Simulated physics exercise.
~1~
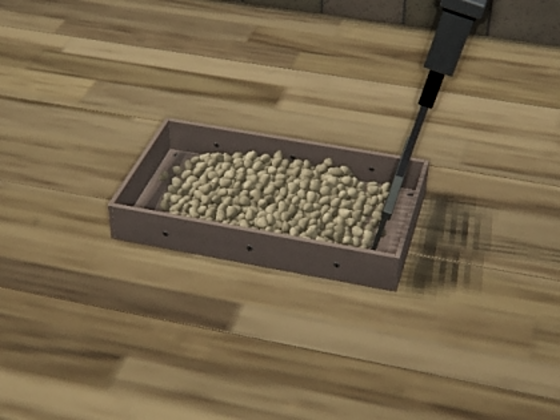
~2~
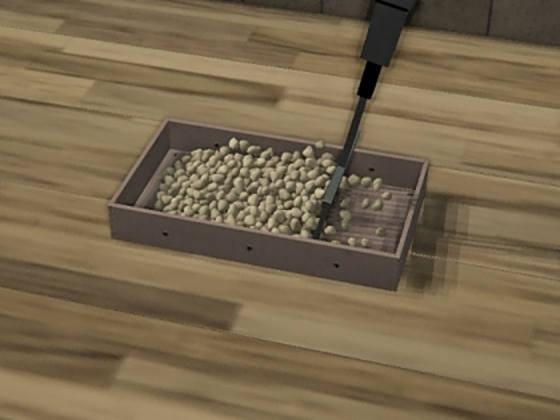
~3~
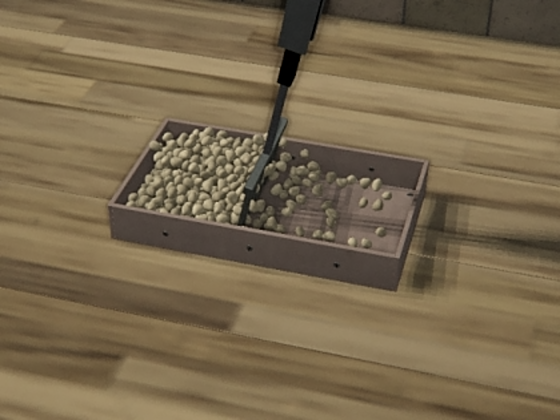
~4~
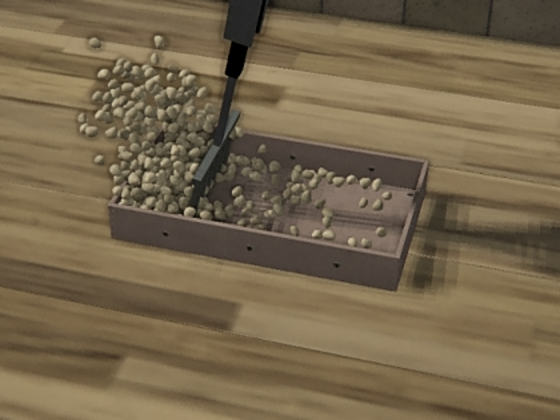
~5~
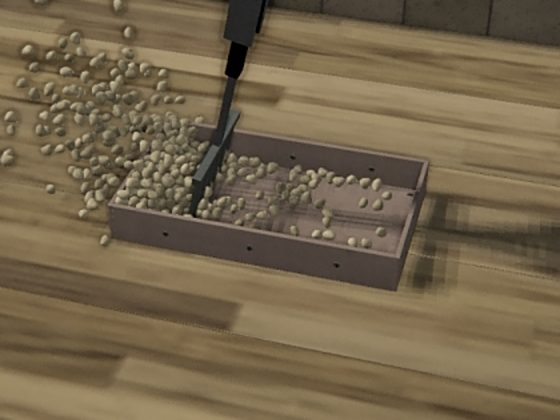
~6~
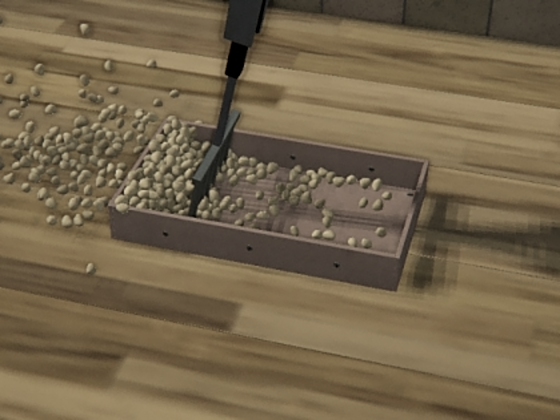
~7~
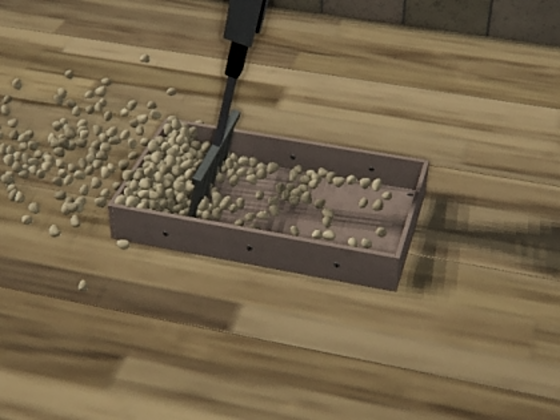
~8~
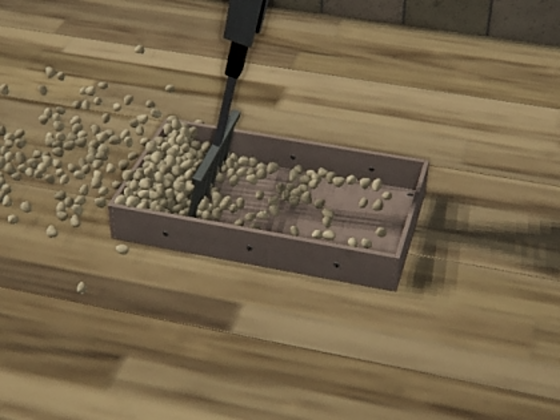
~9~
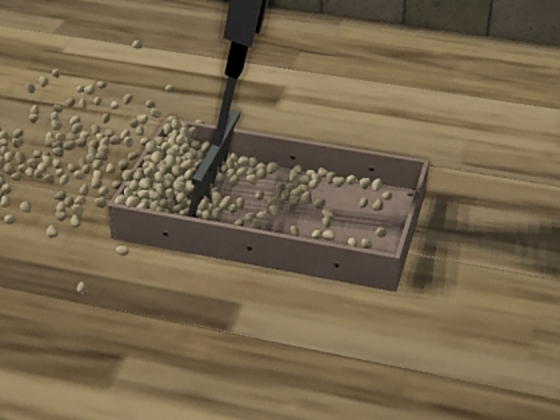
A dark mechanical arm holding a rake-like tool reaches down into a shallow, brownish-mauve tray on a striped wooden surface, seen from above at an angle, with a grey wall behind. Pale beige beans fill most of the tray. The tool sweeps left from the right end, heaping the beans ahead of it and leaving a few scattered behind. As it nears the left end and stops, a mass of beans bursts up and over the edge. They scatter across the wood to the left and settle, while many remain in the tray beside the still tool.
